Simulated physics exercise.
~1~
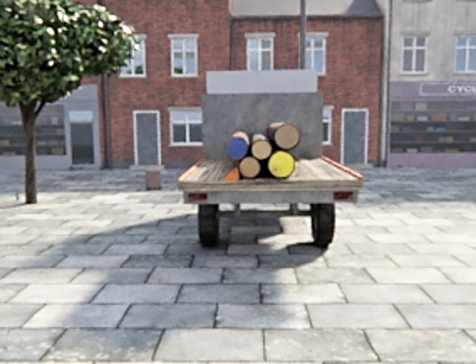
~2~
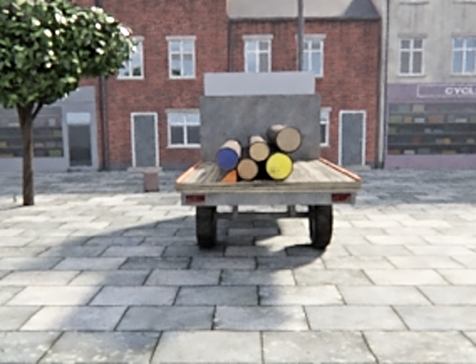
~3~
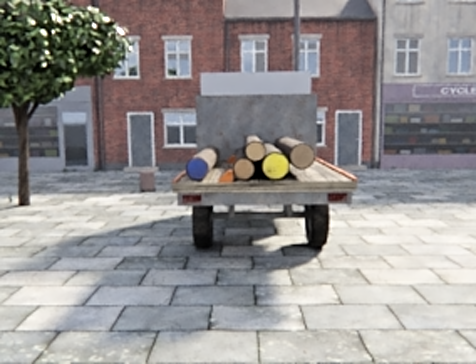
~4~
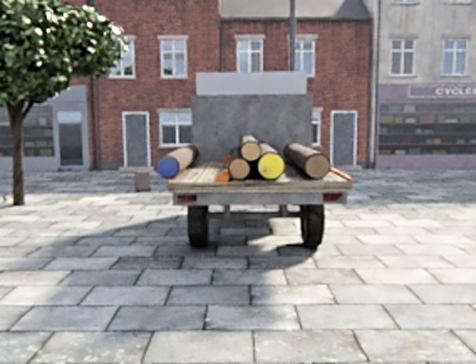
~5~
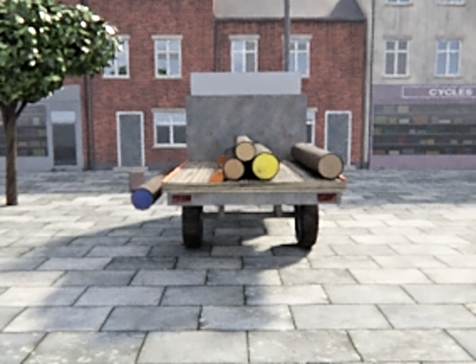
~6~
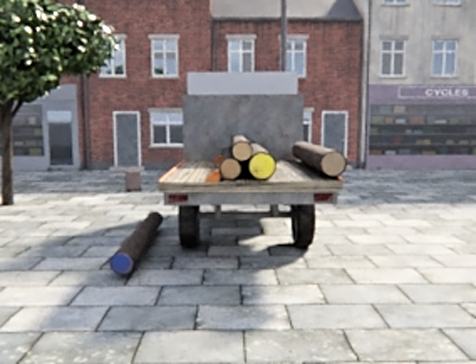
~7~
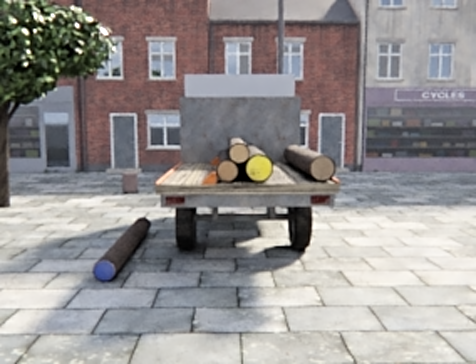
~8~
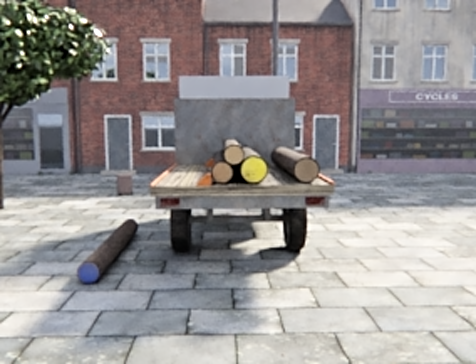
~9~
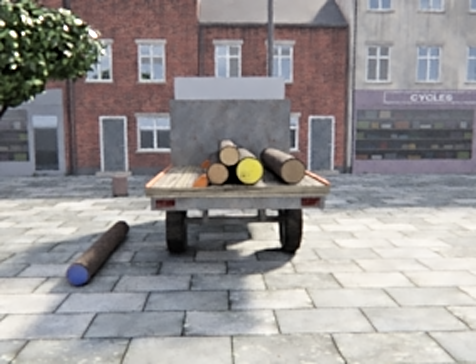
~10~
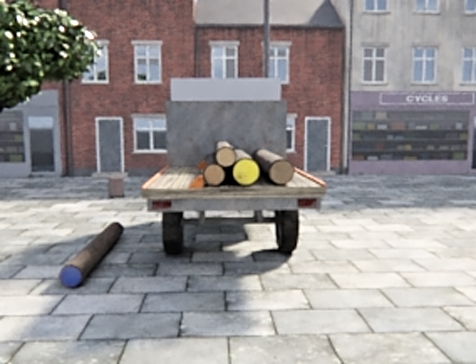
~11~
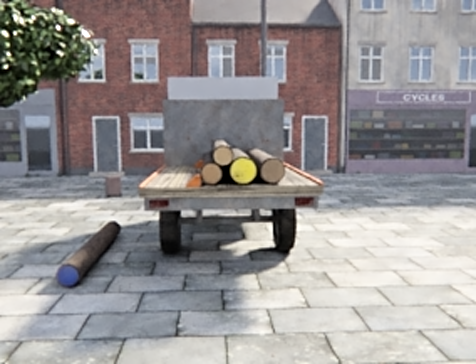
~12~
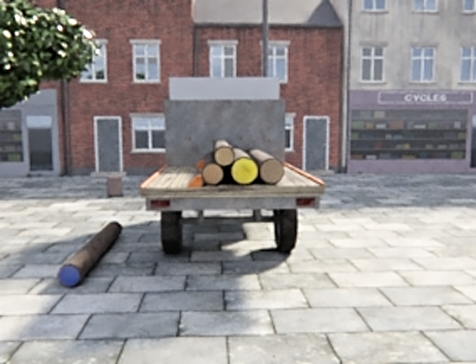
The footage shows a parked flatbed truck from behind as its stacked logs spread apart. The blue-ended log rolls left, drops off the side and settles on the paving, while another rolls right, then back against the remaining logs, the yellow-ended one still aboard.
